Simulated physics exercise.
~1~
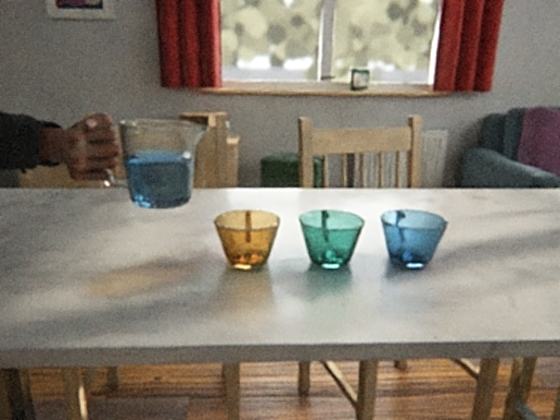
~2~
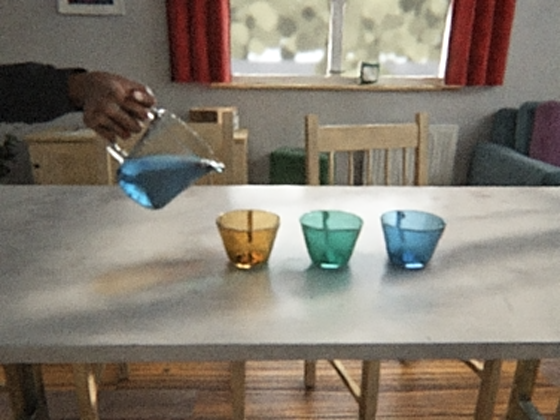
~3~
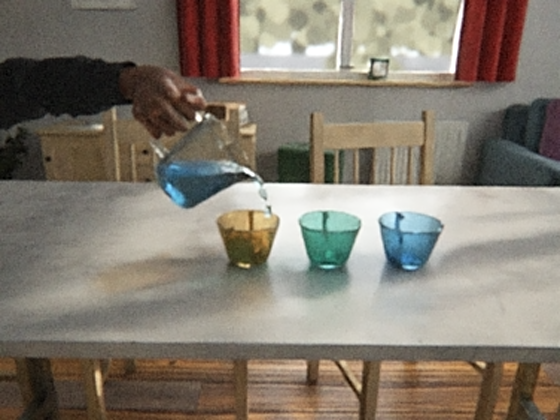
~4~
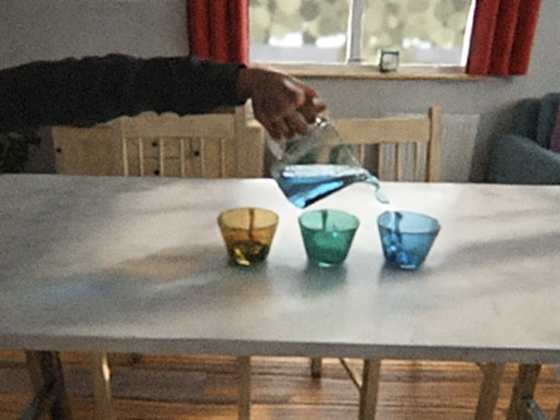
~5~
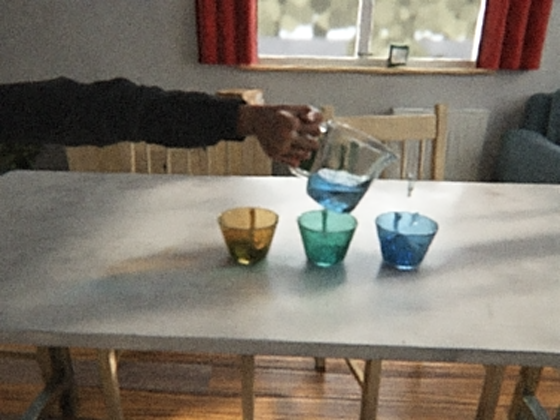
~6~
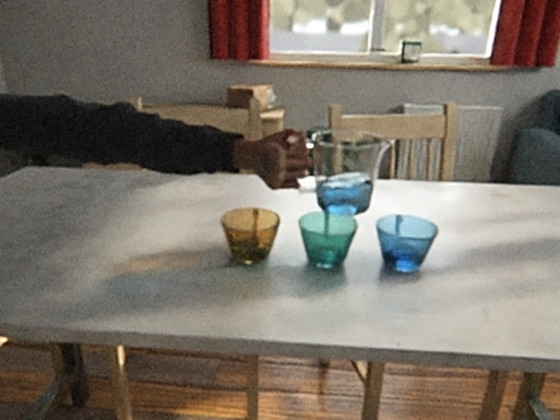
The clip opens with a hand in a dark sleeve holding a clear jug of blue water at the left, above a pale table where amber, green and blue cups stand in a row. The hand tips the jug steeply to the right until water begins to spill from its spout near the amber cup. Still tilted, the jug sweeps right across the row, its stream reaching the blue cup. The hand then turns the jug back as last drops fall. It ends upright behind the green and blue cups, still holding some water.
